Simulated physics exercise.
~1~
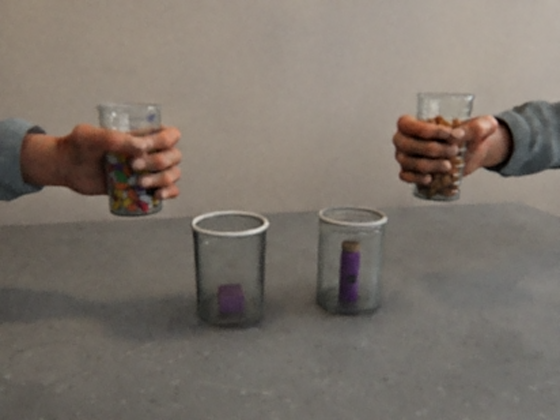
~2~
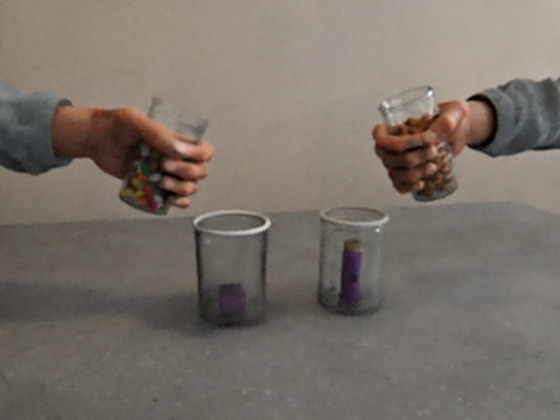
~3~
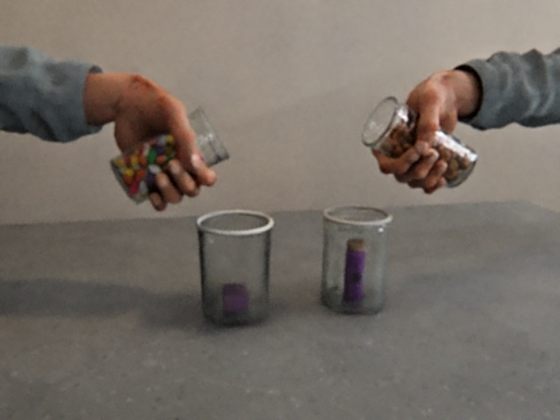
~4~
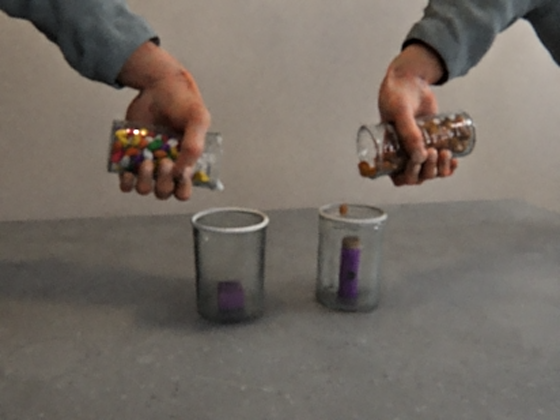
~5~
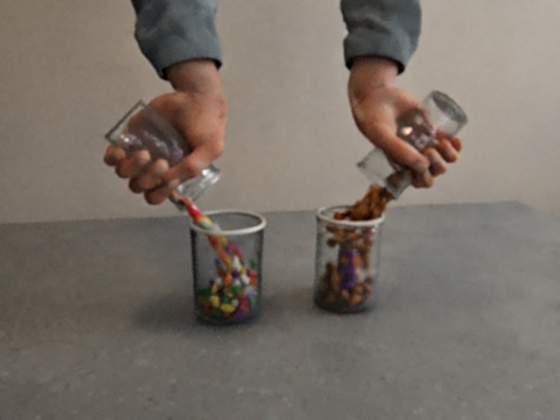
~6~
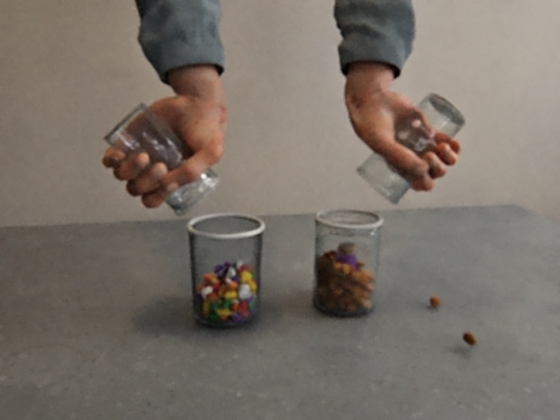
To begin with, two hands hold clear glasses, the left filled with colourful candies and the right with brown nuts, above two see-through containers. A short purple object sits in the left container and a taller purple one with a brownish top stands in the right. The hands tip their glasses inward onto their sides, and a nut drops toward the right container. Both hands then turn the glasses further over, and candies and nuts stream down around the objects. Finally, both glasses are empty, the left object is buried, the right one still shows purple at the top, and two nuts lie on the table.
